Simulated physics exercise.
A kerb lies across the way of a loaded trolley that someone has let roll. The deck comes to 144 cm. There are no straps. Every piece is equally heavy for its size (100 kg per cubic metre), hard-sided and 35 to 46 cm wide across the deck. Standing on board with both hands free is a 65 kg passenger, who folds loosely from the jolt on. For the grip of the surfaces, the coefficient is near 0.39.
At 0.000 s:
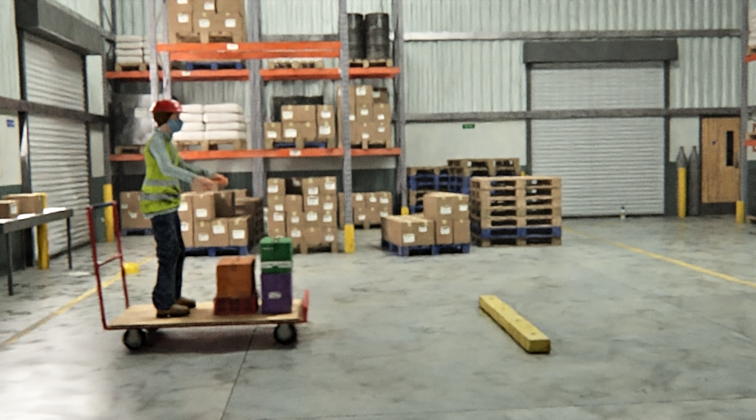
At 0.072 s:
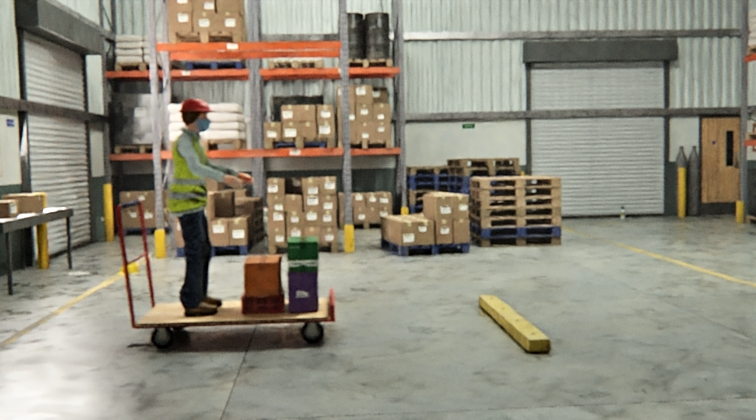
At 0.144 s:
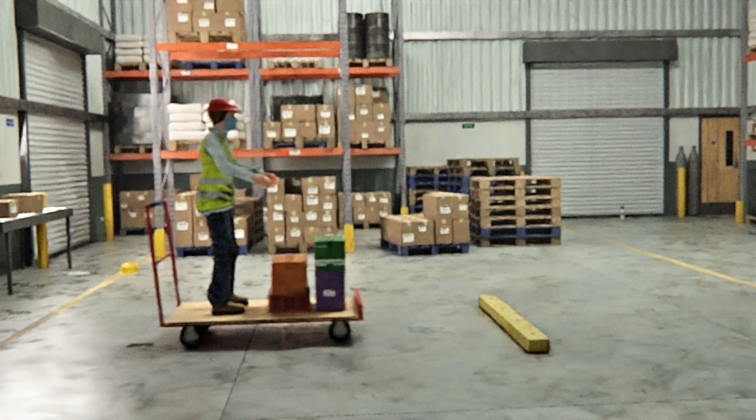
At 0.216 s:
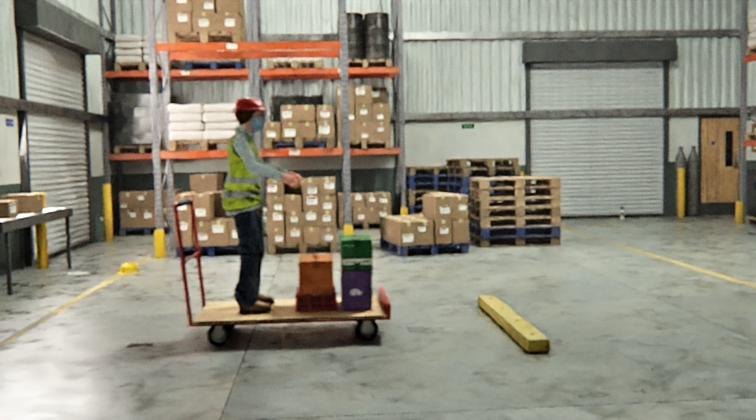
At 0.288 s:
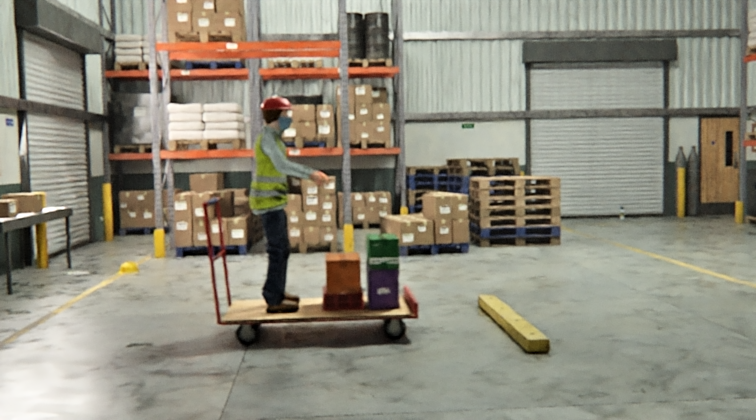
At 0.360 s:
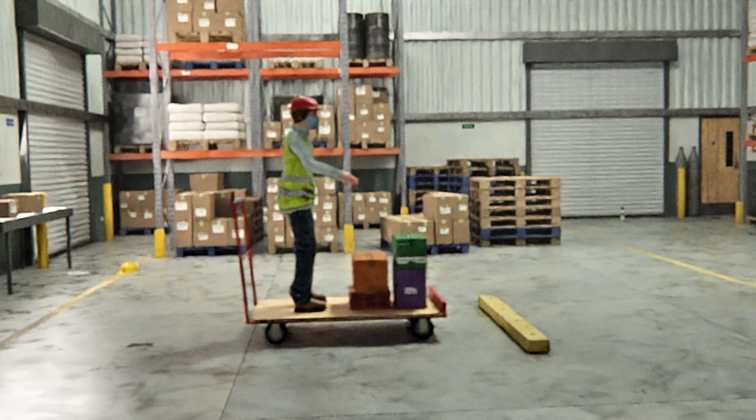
A flatbed trolley carrying a standing worker in a red helmet and yellow vest, with orange, green and purple boxes in front, rolls steadily rightward across a warehouse floor. The worker stays upright, arms held out forward, as the gap to a yellow kerb narrows until the trolley is close by it.
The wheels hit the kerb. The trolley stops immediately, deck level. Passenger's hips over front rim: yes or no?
Yes, over the rim.
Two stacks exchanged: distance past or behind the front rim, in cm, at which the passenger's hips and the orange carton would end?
Result: Hips at 50 past, orange at 130 past.
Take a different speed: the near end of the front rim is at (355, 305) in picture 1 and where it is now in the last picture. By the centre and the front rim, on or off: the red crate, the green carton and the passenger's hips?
With that change you'd see red retained, green shed and the hips retained.
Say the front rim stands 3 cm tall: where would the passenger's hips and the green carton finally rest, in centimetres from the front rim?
In that case the hips stop 50 cm beyond the rim and the green item 350 cm beyond it.
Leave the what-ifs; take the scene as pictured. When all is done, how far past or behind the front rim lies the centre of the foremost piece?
Result: Centre approx. 160 cm past the front rim.
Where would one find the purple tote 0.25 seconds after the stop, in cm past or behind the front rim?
About 15 cm behind the rim.
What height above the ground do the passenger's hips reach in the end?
They finish some 15 cm off the ground.
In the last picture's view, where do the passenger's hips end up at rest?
Around (597, 318).
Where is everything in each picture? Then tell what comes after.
The first picture shows hips (161, 201), green carton (277, 255), rim corner (305, 318); 0 cm covered, 164 to go.
The second picture shows hips (188, 200), green carton (304, 254), rim corner (333, 317); 21 cm covered, 143 to go.
The third picture shows hips (215, 199), green carton (330, 253), rim corner (361, 315); 42 cm covered, 122 to go.
The fourth picture shows hips (242, 199), green carton (356, 252), rim corner (389, 315); 63 cm covered, 101 to go.
The fifth picture shows hips (269, 198), green carton (382, 251), rim corner (417, 313); 84 cm covered, 80 to go.
The sixth picture shows hips (296, 197), green carton (409, 251), rim corner (445, 313); 105 cm covered, 59 to go. Speed about 2.9 m/s.
The wheels strike at 0.56 s.
After 1.11 s the passenger's hips are 5 cm behind the rim, near (503, 244) in the last picture's view.
After 1.56 s the passenger's hips are 57 cm past the rim, near (579, 277) in the last picture's view.
Final state at 4.6 s, past the rim, green carton, purple tote and the passenger's hips; behind it, orange carton and red crate.
